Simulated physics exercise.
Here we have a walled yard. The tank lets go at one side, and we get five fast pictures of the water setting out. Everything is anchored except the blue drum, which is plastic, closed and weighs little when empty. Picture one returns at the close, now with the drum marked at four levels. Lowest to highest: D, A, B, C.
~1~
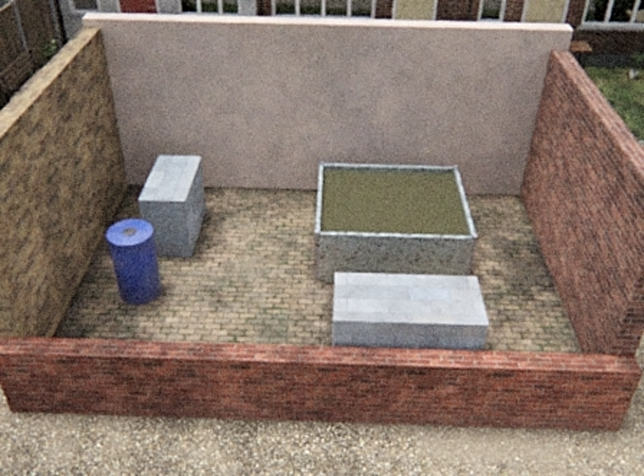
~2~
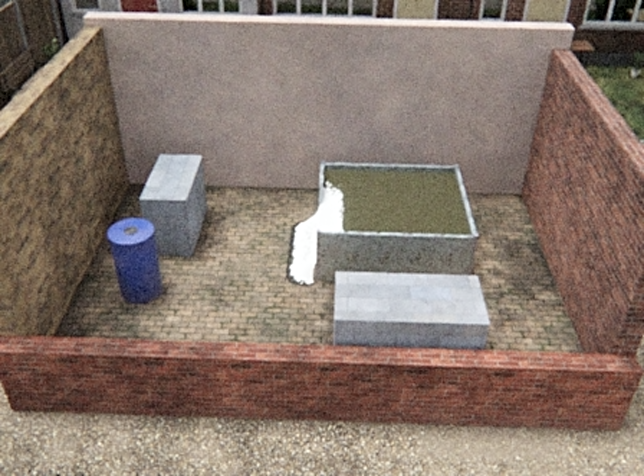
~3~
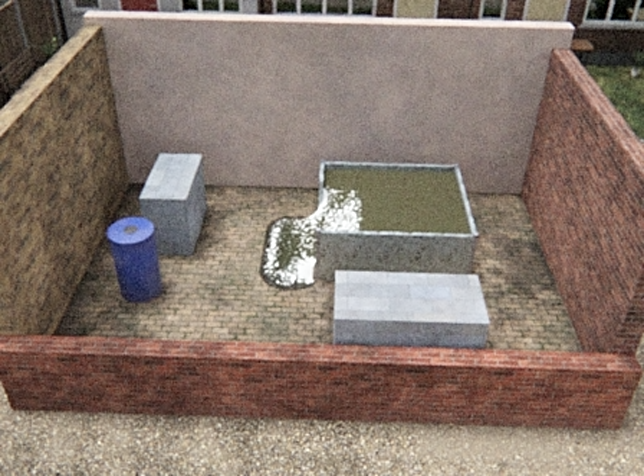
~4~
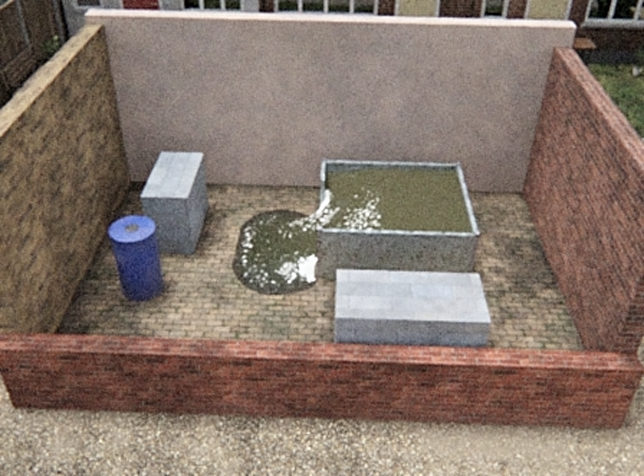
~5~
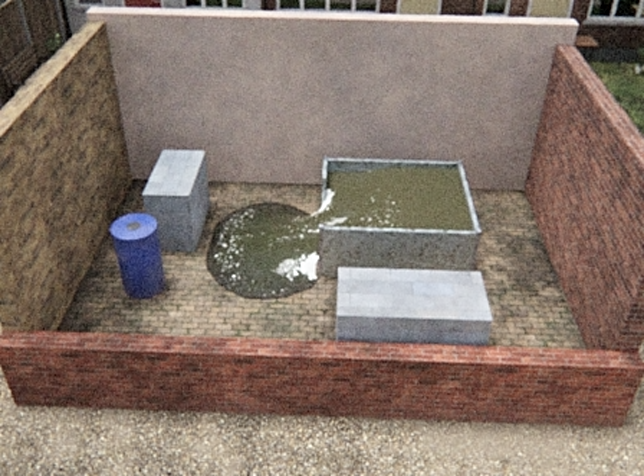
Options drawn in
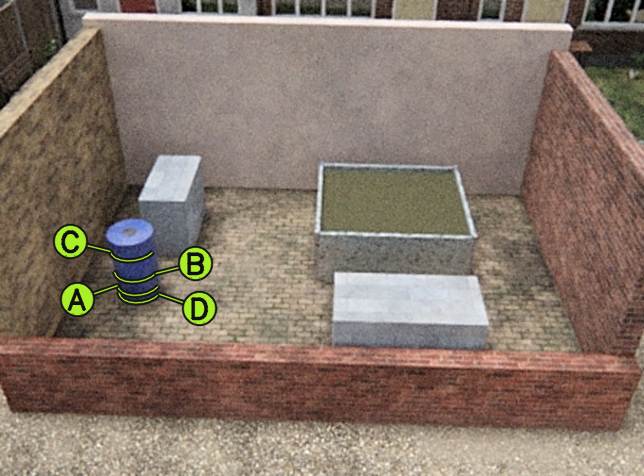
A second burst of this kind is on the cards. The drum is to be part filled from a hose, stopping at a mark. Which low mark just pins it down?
It is C.
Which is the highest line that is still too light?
The answer is B.
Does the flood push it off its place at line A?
Yes, that goes wrong.
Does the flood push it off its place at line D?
Yes, it does.
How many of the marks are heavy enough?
One of them.
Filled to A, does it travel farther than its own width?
Yes.
On the marked copy, A at (134, 295); B at (131, 282); C at (127, 260); D at (135, 302); from the bottom up D, A, B, C.
With A, it is pushed about twice its own width away.
With B, it is pushed about its own width away.
With C, it does not move.
With D, it is pushed about 4 times its own width away.
